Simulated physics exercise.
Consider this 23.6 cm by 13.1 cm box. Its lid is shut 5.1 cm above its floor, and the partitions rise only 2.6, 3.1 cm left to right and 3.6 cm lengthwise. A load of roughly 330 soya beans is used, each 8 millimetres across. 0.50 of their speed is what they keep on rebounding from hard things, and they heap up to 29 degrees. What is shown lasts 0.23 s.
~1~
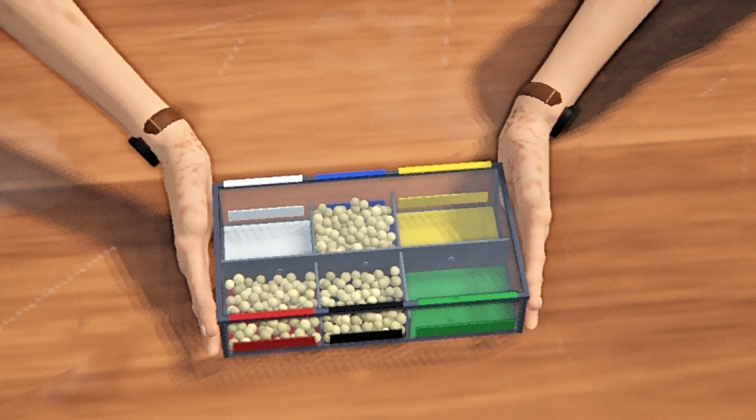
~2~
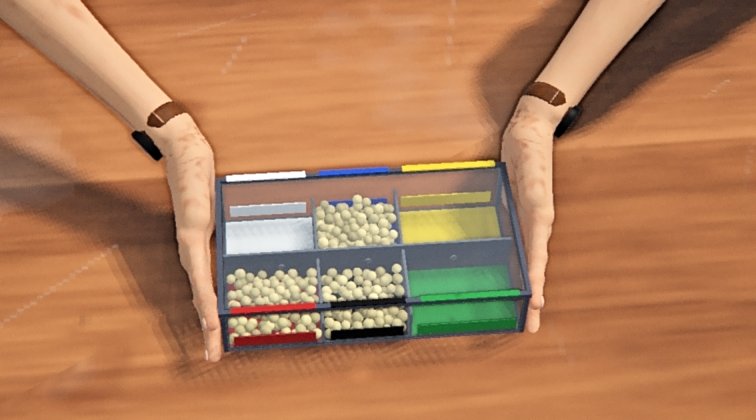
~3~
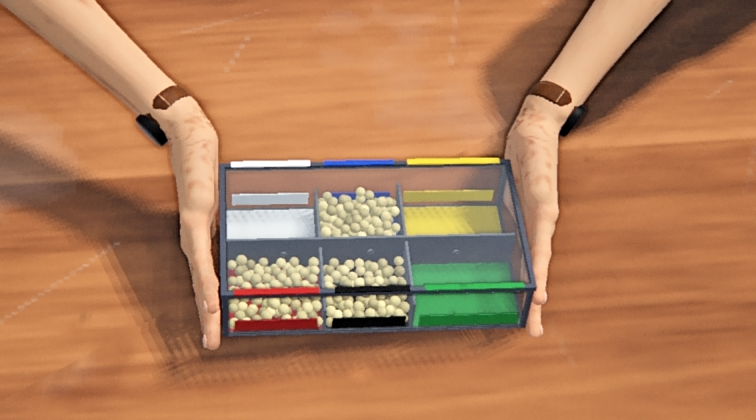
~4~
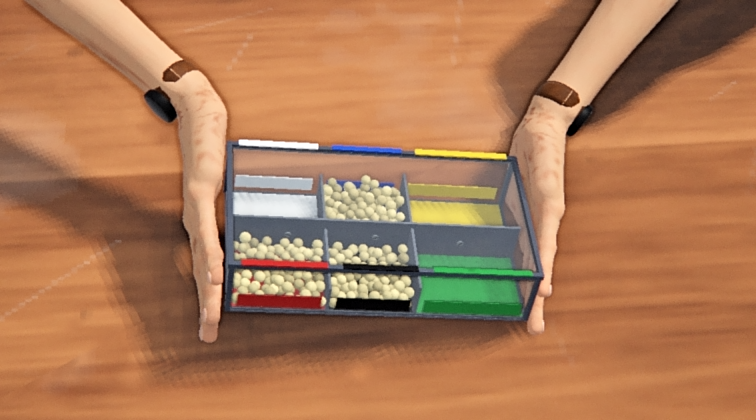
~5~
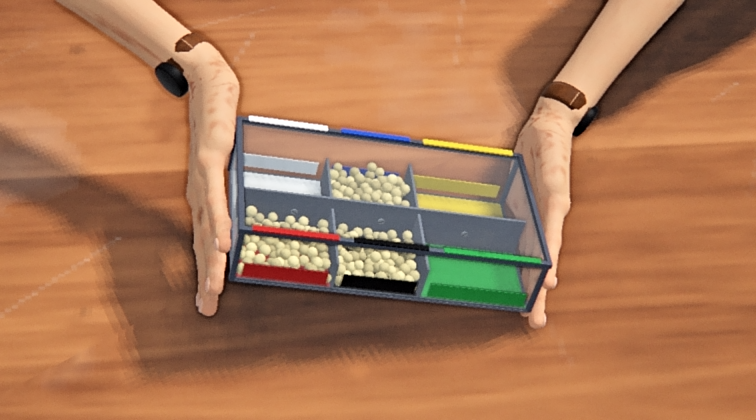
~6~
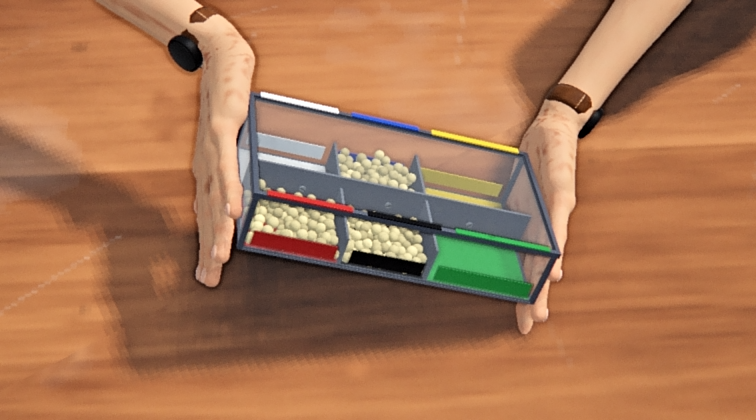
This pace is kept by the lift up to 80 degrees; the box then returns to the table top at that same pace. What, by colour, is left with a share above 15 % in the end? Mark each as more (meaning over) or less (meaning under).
Red - less; blue - more; green - less; yellow - more; white - less; black - more.
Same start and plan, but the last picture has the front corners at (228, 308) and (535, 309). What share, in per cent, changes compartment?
Then around 20 percent would end up out of place.
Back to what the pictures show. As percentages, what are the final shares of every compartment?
Red 10 / blue 35 / green 10 / yellow 30 / white 0 / black 25, all in percent.
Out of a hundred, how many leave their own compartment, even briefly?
Estimate: Around 45 %.
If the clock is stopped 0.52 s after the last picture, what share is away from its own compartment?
20 %.
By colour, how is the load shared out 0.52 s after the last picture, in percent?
It splits as red 20, blue 40, green 0, yellow 10, white 0 and black 30 percent.
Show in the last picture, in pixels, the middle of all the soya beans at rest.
Approximately (386, 247) in the last view.
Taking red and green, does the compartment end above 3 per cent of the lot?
Checking red: It clears; checking green: It clears.
Then, 0.52 s after the last picture, tilt 78 degrees; red 20 %, blue 40 %, yellow 10 %, black 30 %.
Then, 0.88 s after the last picture, tilt 32 degrees; red 10 %, blue 35 %, green 10 %, yellow 30 %, black 25 %.
Then, 1.32 s after the last picture, tilt 0 degrees; red 10 %, blue 35 %, green 10 %, yellow 30 %, black 25 %.
In the end, red 10 %, blue 35 %, green 10 %, yellow 30 %, white 0 %, black 25 %.
